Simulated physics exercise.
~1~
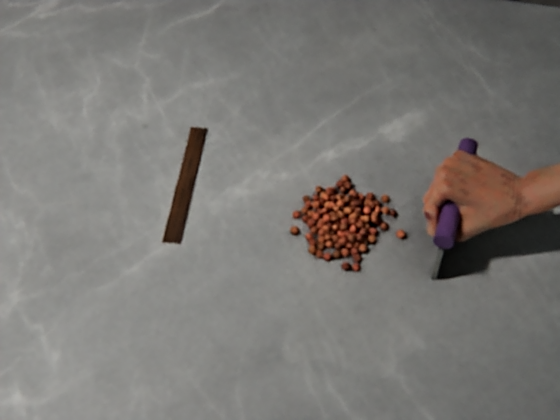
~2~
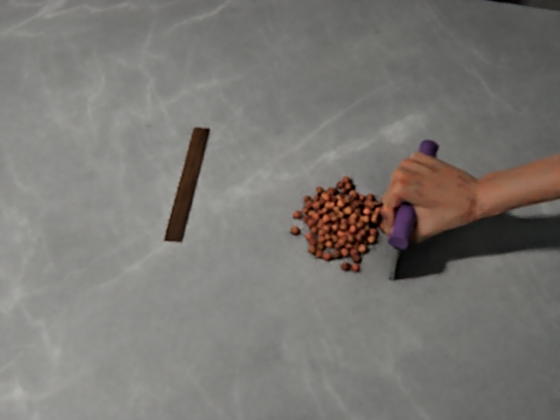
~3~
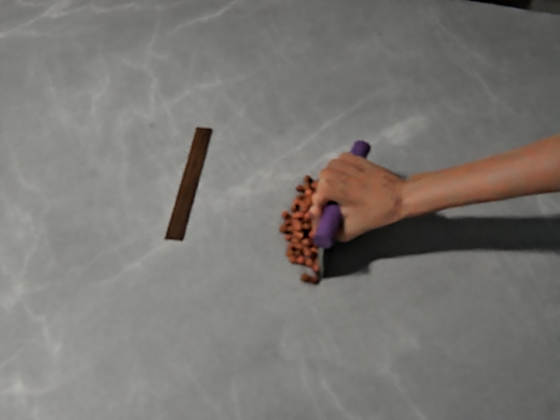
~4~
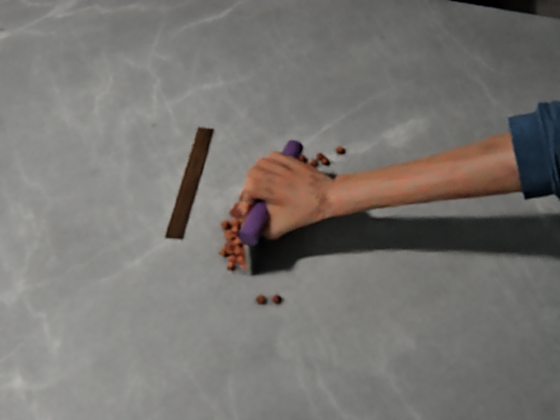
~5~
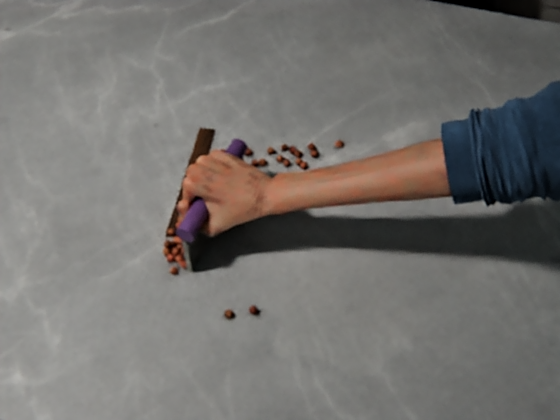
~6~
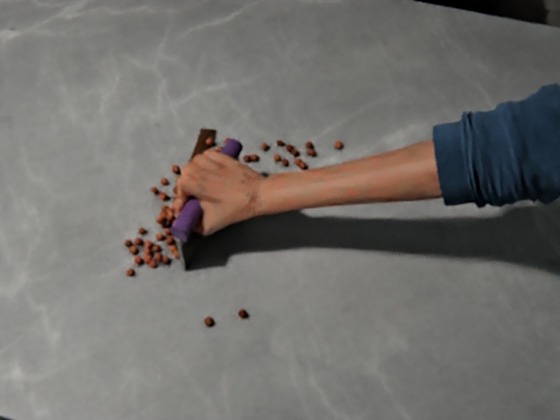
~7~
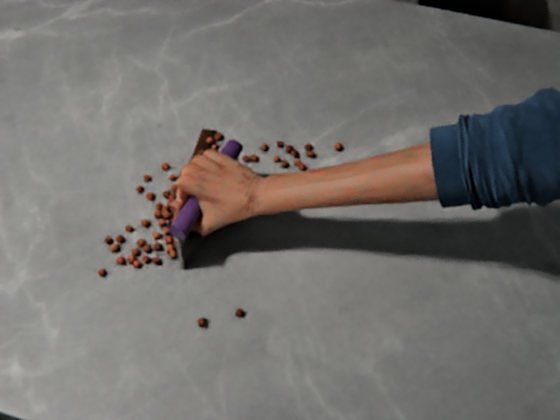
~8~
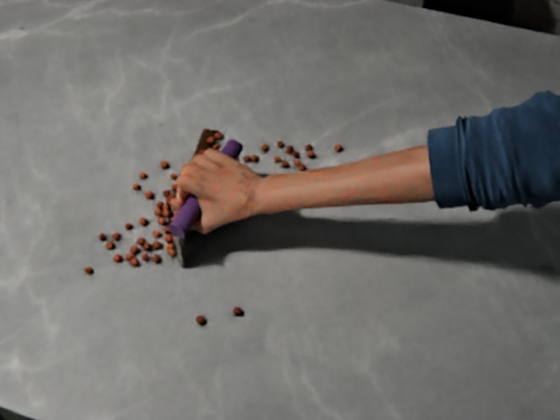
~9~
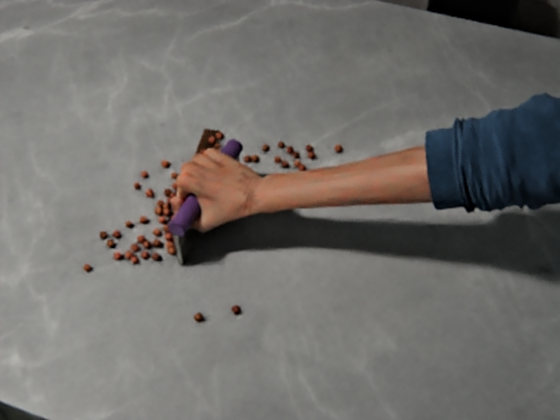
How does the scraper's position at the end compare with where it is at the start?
The scraper starts to the right of the pile of pellets, and by the end it is well to the left, resting at the dark strip.
